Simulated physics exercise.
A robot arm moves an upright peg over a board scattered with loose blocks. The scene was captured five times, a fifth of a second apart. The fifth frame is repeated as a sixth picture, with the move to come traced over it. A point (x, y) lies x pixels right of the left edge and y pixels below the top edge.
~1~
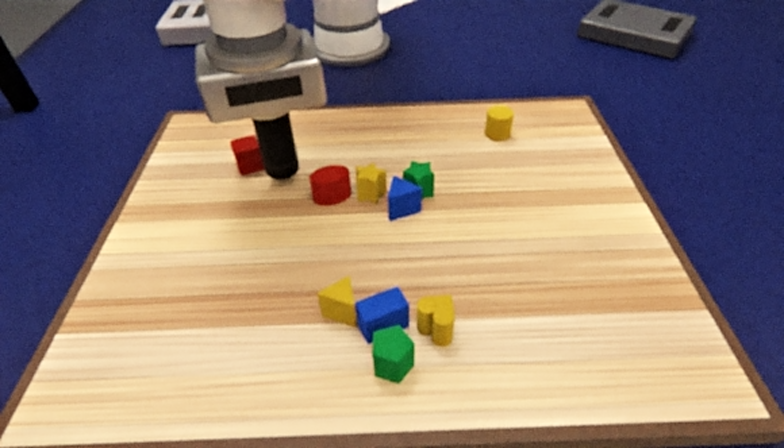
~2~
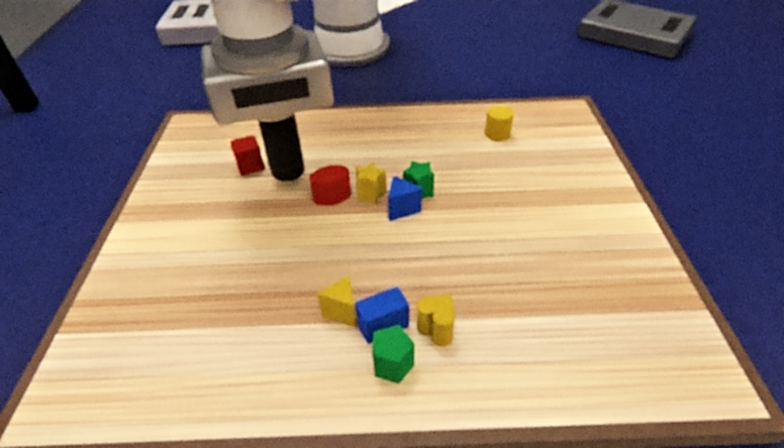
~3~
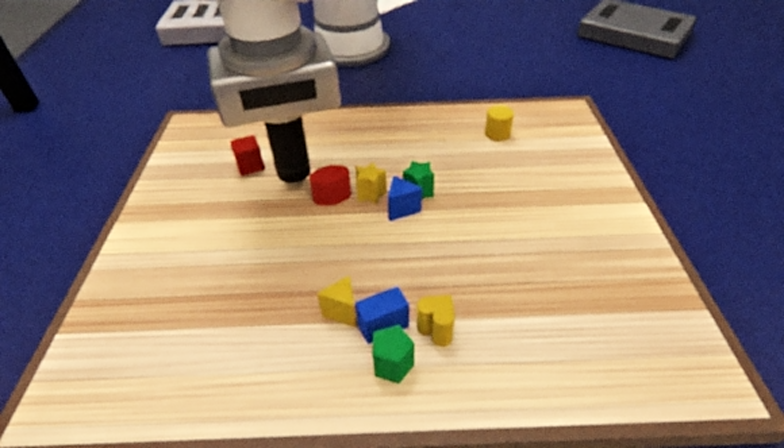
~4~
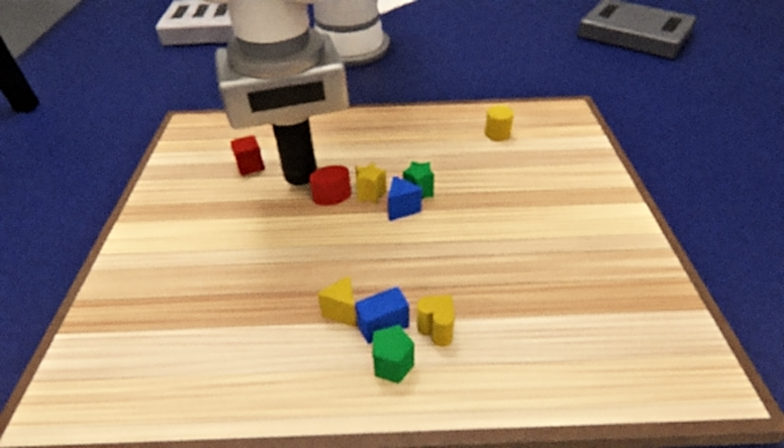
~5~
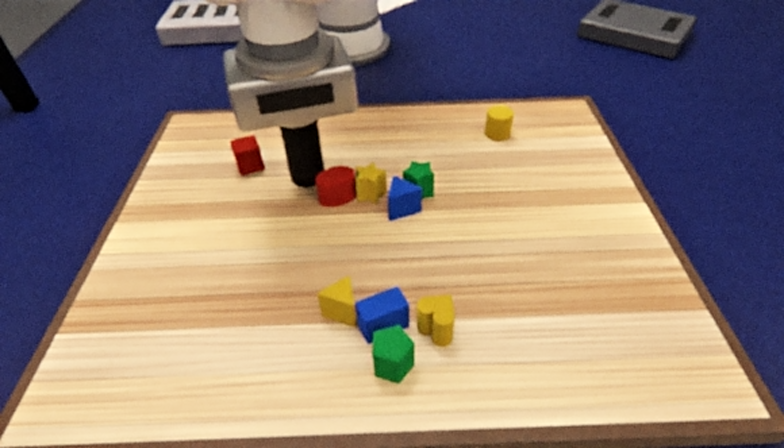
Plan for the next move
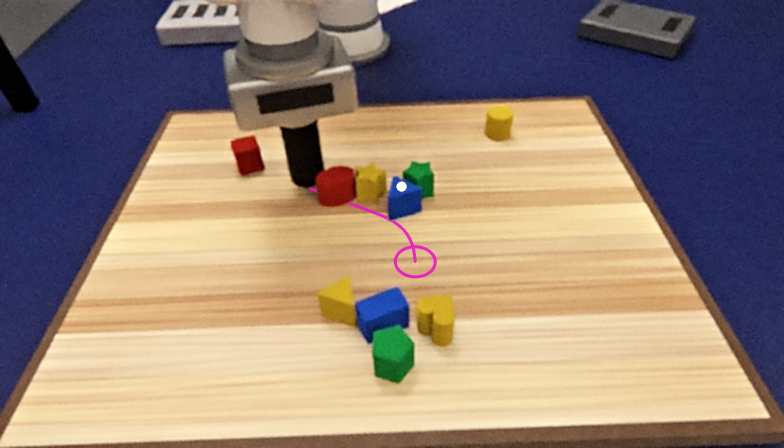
A robot arm slid its upright black peg slowly to the right across a wooden board of loose colored blocks, then nudged the red block slightly toward the yellow star while the others stayed still.
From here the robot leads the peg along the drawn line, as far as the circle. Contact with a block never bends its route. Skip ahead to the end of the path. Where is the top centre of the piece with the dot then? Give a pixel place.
Somewhere near (453, 184).
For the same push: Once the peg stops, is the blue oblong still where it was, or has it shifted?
Answer: Unmoved.
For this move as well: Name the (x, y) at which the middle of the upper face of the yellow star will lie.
The point I'd pick in the picture is (404, 165).
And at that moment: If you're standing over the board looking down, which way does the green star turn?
Watching from overhead, you'd notice the green star rotating clockwise.
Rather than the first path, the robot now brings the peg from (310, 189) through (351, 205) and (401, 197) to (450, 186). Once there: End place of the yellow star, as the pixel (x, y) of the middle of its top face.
I think it will end close to (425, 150).
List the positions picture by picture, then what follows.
In the first frame, peg's lower end at (283, 170); red oval at (329, 173); yellow star at (369, 171); blue oblong at (382, 303); blue triangle at (402, 187); green star at (419, 169).
In the second frame, peg at (288, 171); blocks still.
In the third frame, peg at (294, 173); blocks still.
In the fourth frame, peg at (301, 175); blocks still.
In the fifth frame, peg at (308, 177); red oval at (335, 174); yellow star at (369, 171); blue oblong at (382, 303); blue triangle at (402, 187); green star at (419, 169).
Drawn move, from (310, 189) by way of (353, 204) and (396, 224) to (415, 261); the dot is on the blue triangle.
The first path, step by step. One third of the way, peg at (352, 194); red oval at (383, 182), turned 50° anticlockwise; yellow star at (400, 165), turned 45° anticlockwise; blue triangle at (410, 186), turned 20° clockwise; green star at (427, 166), turned 20° clockwise.
Two thirds of the way, peg at (397, 213); red oval at (428, 192), turned 105° anticlockwise; yellow star at (404, 165), turned 80° anticlockwise; blue triangle at (451, 184), turned 35° anticlockwise; green star at (431, 164), turned 45° clockwise.
At the end, peg at (415, 250); red oval at (432, 194), turned 115° anticlockwise; yellow star at (404, 165), turned 80° anticlockwise; blue oblong still; blue triangle at (453, 184), turned 45° anticlockwise; green star at (431, 164), turned 45° clockwise.
